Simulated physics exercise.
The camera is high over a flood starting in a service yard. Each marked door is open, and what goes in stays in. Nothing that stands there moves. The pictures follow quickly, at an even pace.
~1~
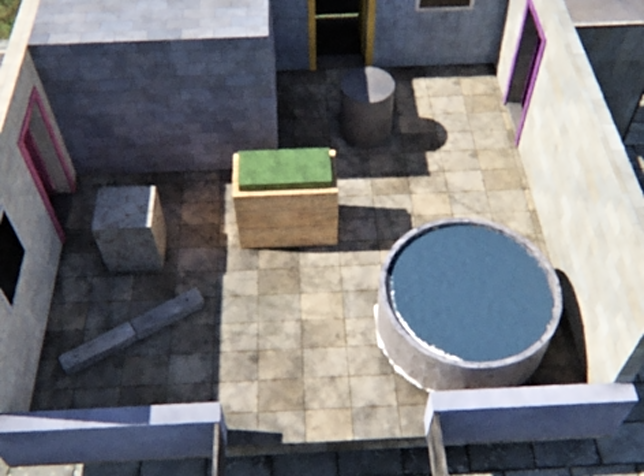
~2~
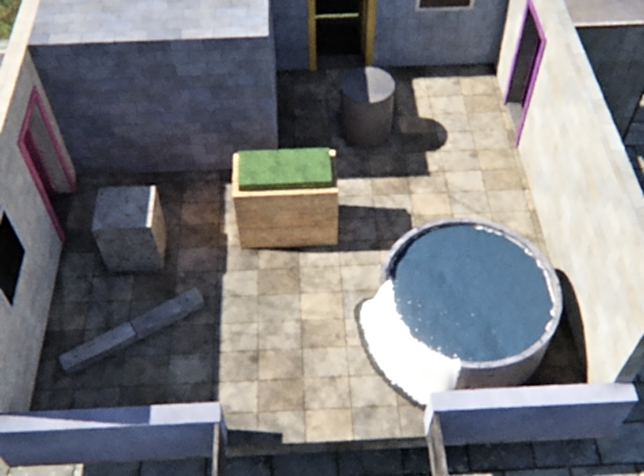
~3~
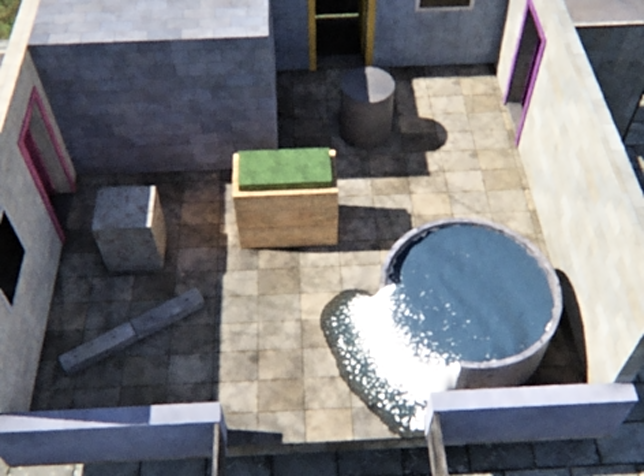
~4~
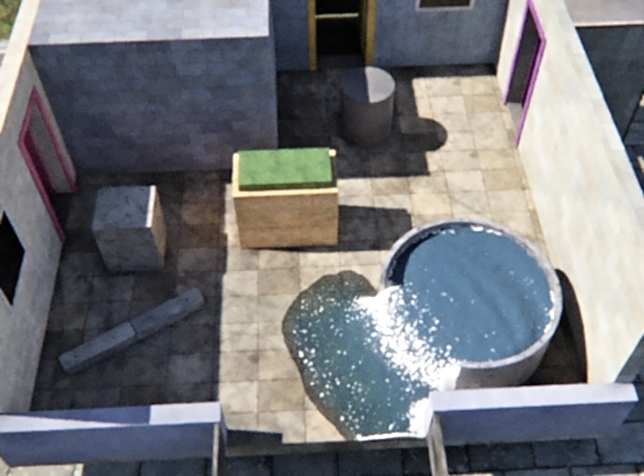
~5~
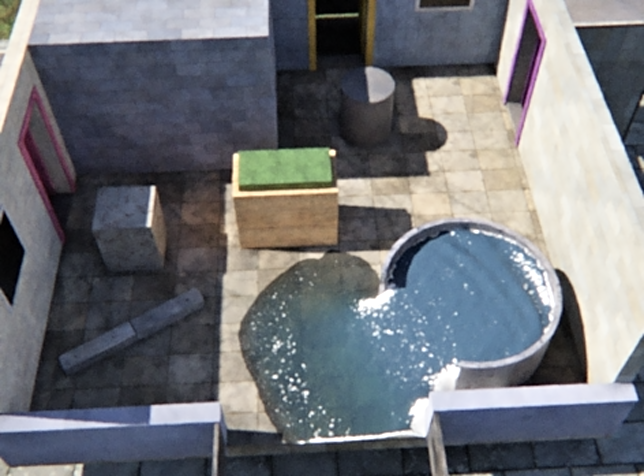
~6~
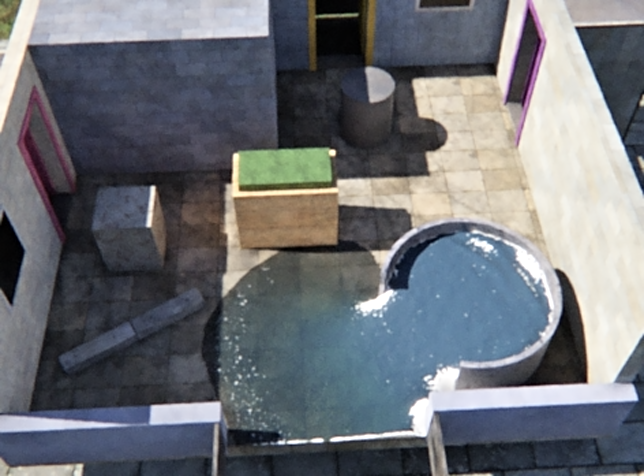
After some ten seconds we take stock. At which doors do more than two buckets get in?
The yellow door holds within the limit; the pink door floods; the purple door holds within the limit.
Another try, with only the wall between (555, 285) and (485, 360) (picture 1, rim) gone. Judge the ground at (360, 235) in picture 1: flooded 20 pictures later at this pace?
There: No water.
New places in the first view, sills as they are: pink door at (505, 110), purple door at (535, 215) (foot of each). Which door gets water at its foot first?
It is the purple door.
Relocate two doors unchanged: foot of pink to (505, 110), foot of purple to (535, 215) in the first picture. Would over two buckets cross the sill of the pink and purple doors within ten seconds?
The pink door is under, the purple door is under.
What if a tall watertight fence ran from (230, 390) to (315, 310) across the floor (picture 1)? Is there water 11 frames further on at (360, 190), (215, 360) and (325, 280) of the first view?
As listed: Dry, not flooded, under water.
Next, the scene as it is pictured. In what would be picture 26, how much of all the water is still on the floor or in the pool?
Close to 64 %.
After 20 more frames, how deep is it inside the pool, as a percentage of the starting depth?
I make it 22 per cent.
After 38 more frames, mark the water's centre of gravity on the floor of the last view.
Near (273, 311).
A moment on, water covers 30 % of the floor; the yellow door not reached, the pink door not reached, the purple door not reached.
Next, water covers 35 % of the floor; the yellow door not reached, the pink door not reached, the purple door not reached.
Then, water covers 50 % of the floor; the yellow door not reached, the pink door wet at the sill, nothing in, the purple door not reached.
Later, water covers 55 % of the floor; the yellow door not reached, the pink door under two buckets in, the purple door not reached.
In the end, water covers 80 % of the floor; the yellow door not reached, the pink door over two buckets in, the purple door wet at the sill, nothing in.
